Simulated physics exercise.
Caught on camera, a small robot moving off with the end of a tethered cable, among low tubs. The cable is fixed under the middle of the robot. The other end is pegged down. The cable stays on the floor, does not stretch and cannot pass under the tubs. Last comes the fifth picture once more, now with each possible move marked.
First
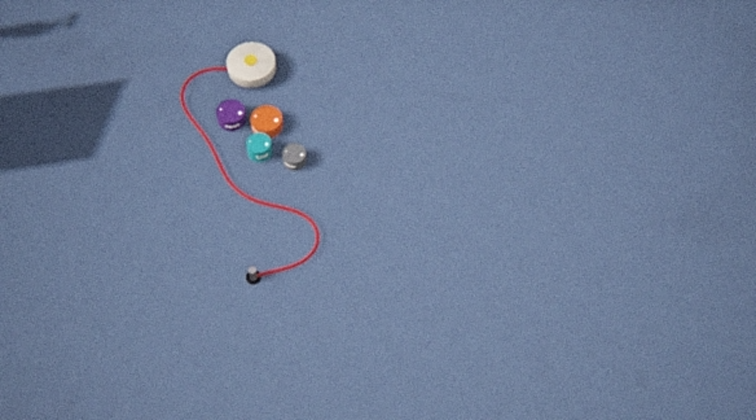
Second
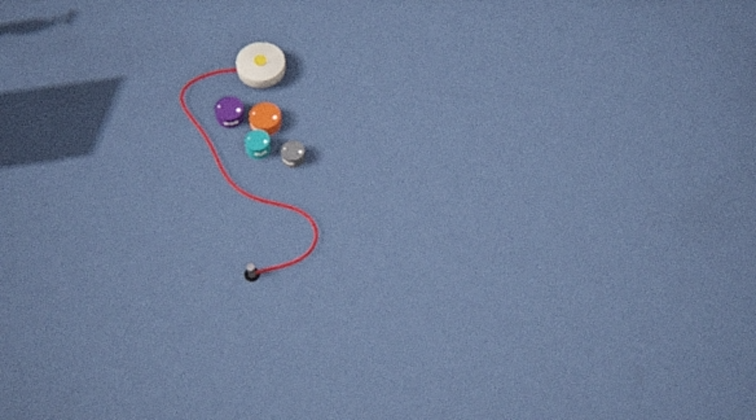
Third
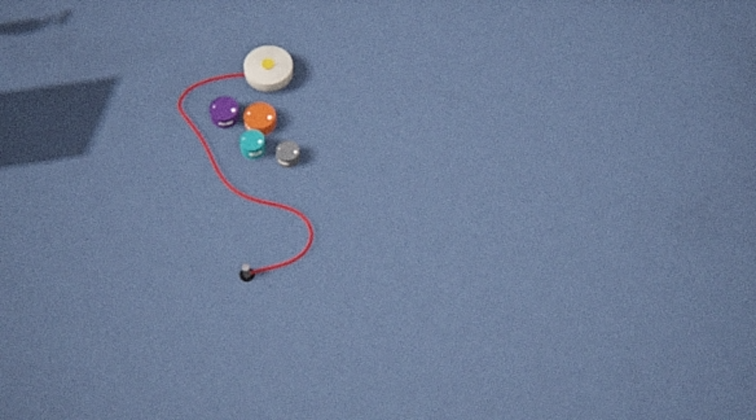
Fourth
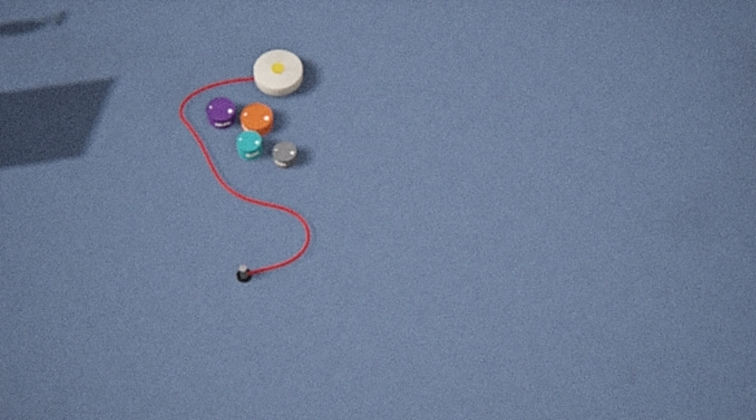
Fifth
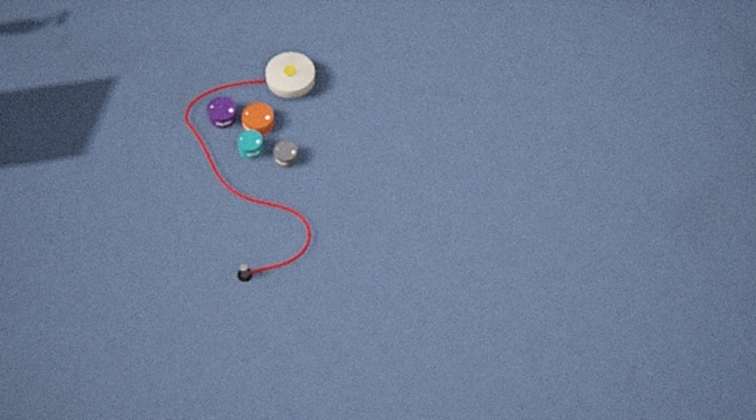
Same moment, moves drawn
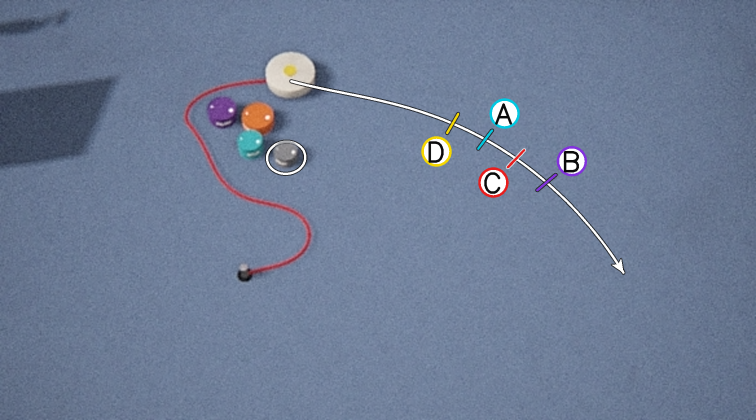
The clip shows a round white robot with a yellow centre moving right and slightly down past purple, orange, turquoise and grey tubs on a blue surface, drawing along one end of a curving red cable pegged below.
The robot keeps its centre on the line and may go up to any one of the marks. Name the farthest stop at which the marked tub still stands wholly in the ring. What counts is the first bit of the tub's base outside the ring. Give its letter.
The farthest safe stop is A.
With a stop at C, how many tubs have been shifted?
Four.
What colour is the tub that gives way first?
Purple.
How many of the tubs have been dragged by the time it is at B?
By then, four.
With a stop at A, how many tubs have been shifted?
Three.
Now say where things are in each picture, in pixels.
In the first frame, peg (253, 274); purple tub (231, 115); orange tub (267, 122).
In the second frame, robot (261, 66); grey tub (293, 154).
In the third frame, robot (269, 69); purple tub (225, 112).
In the fourth frame, robot (279, 74); turquoise tub (250, 145).
In the fifth frame, robot (291, 76); peg (244, 271); purple tub (222, 113); orange tub (258, 119).
On the marked copy, A at (485, 139); B at (547, 182); C at (516, 159); D at (453, 124); the ring at (286, 158); the route from (291, 81) via (482, 138) to (624, 273).
With A. Early on, robot (361, 91); grey tub (286, 154).
Further on, robot (429, 109); purple tub (230, 120); grey tub (286, 154).
At the end, robot (486, 135); purple tub (257, 143); orange tub (285, 132); turquoise tub (264, 164); grey tub (286, 155); the grey tub is still in its ring.
As for the rest, B drags the ringed tub to (311, 180); C drags the ringed tub to (296, 166); D is safe but short.
